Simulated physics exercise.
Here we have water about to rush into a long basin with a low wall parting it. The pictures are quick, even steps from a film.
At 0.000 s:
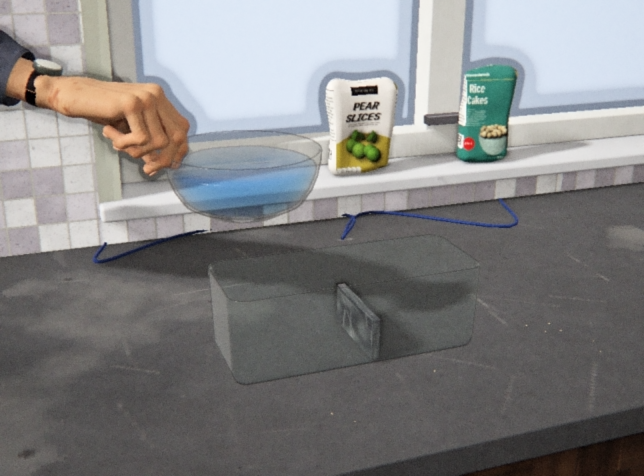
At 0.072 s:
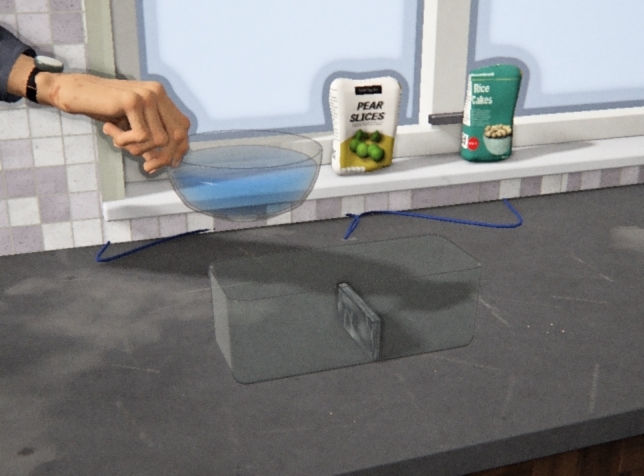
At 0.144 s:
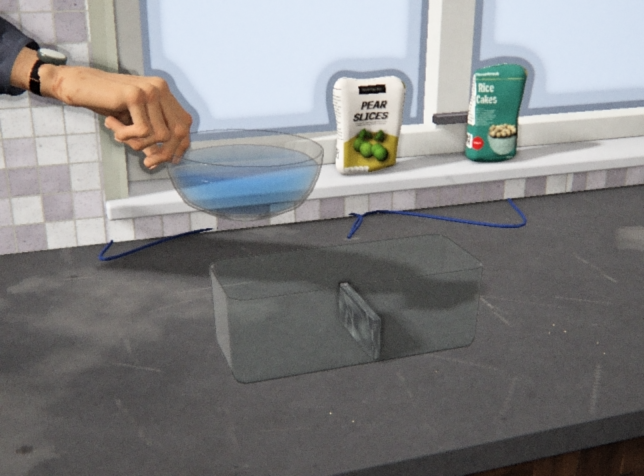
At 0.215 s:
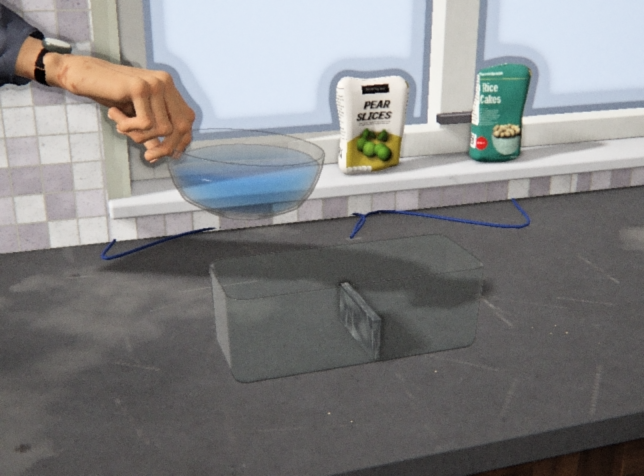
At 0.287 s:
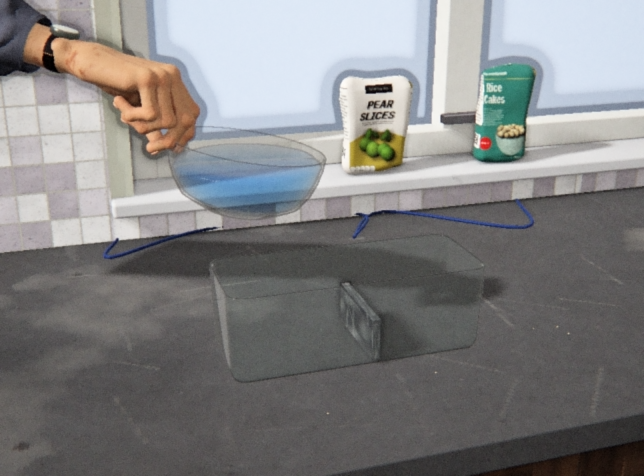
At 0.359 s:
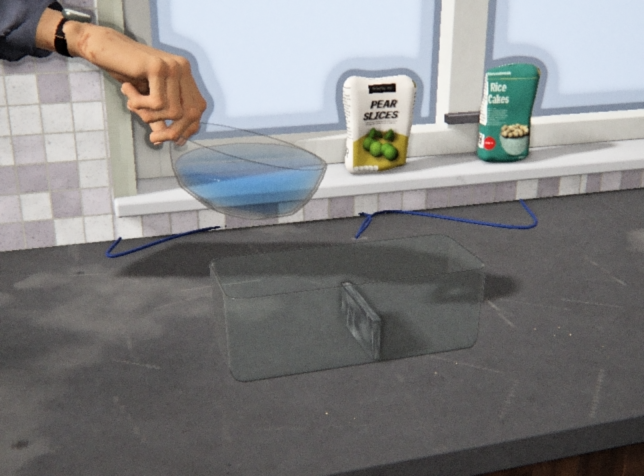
A clear bowl of blue water, held by a hand above a see-through basin with a low wall inside, tilted slowly at first and then a bit more, its right side dipping lower.
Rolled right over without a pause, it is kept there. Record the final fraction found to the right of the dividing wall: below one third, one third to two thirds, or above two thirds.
Final fraction right of the wall: One third to two thirds.
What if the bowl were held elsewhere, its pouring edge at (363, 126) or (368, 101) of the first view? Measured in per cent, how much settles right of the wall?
About 85 % the first time, about 85 % the second.
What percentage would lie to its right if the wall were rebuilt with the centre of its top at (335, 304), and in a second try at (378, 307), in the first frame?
Respectively 70 and 25 per cent, approximately.
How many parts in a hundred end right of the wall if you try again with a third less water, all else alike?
It comes to near 30 per cent.
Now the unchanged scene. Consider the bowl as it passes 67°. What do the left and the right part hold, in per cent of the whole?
The left part holds 5 percent and the right part 25 percent.
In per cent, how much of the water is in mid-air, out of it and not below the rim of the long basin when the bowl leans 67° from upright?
Share in flight: Approx. 30 %.
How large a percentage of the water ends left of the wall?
Share approx. 45 per cent.
A moment on, the bowl is tipped part way and 36 per cent is still to pour, 5 is left of the wall and 27 right of it.
Next, the bowl is tipped on its side and 1 per cent is still to pour, 41 is left of the wall and 51 right of it.
Then the bowl is tipped right over and 0 per cent is still to pour, 45 is left of the wall and 51 right of it.
Later the bowl is tipped right over and 0 per cent is still to pour, 45 is left of the wall and 51 right of it.
In the end 45 per cent lies left of the wall, 51 right of it and 4 outside.
